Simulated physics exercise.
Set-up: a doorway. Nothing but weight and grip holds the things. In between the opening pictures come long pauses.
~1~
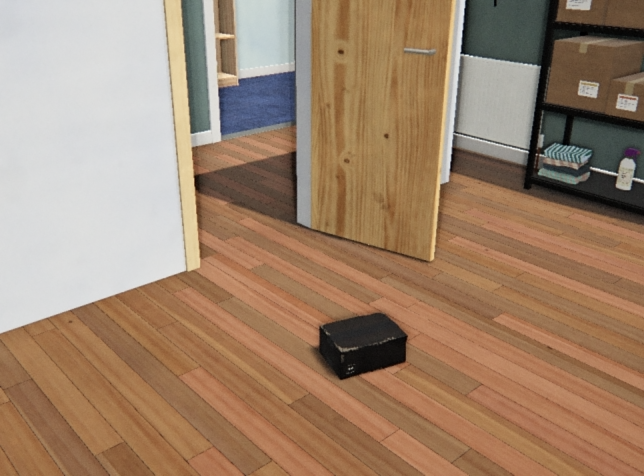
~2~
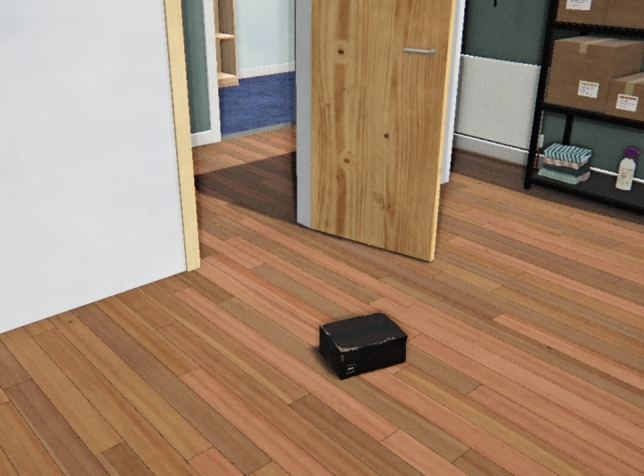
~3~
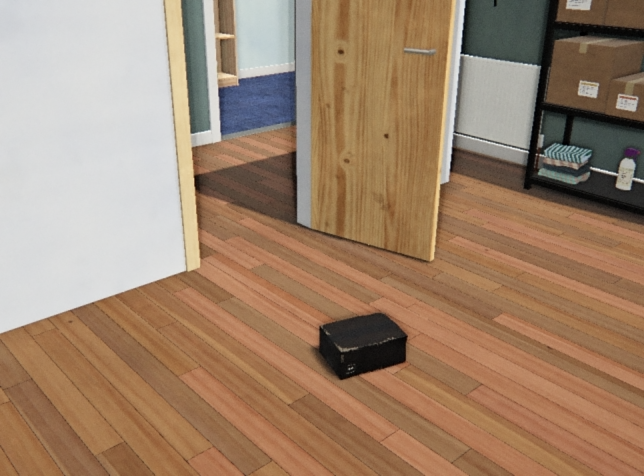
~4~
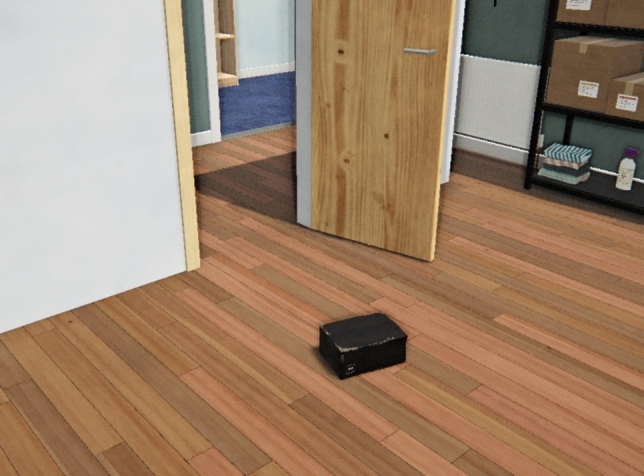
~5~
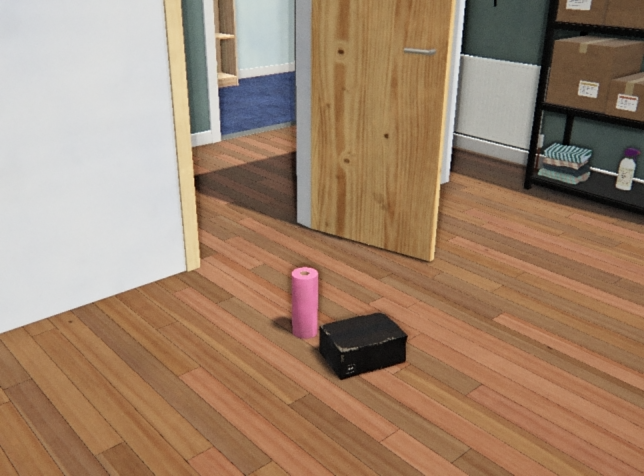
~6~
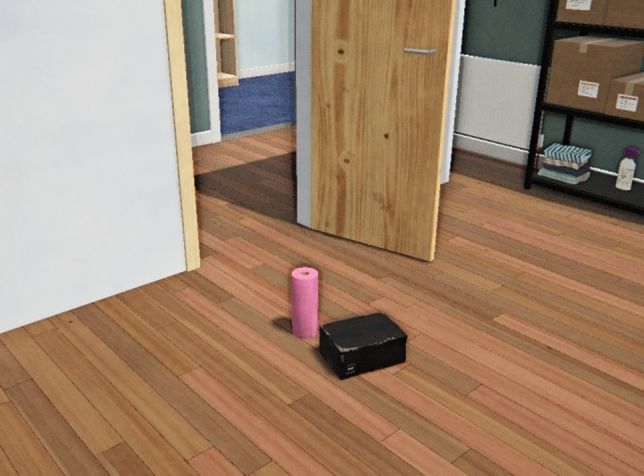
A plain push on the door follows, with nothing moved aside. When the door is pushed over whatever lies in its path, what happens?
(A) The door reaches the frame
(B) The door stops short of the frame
A.
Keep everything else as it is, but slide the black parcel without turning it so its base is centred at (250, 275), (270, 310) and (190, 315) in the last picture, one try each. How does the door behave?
Well, on the first try it is held back, on the second it makes it all the way, and on the third it makes it all the way.
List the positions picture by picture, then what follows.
In the first picture, door wide open and still; black parcel (362, 344).
In the second picture, door wide open and still; black parcel (362, 344).
In the third picture, door wide open and still; black parcel (362, 344).
In the fourth picture, door wide open and still; black parcel (362, 344).
In the fifth picture, door wide open and still; black parcel (362, 344).
In the sixth picture, door wide open and still; pink roll (305, 303); black parcel (362, 344).
Then, 0.60 s later than the last frame, door at 84°.
Then, 1.20 s later than the last frame, door at 49°.
Then, 1.70 s later than the last frame, door at 20°.
When it is over, door at 0°; both as before. End places, in pixels of the last picture, pink roll near (305, 303).
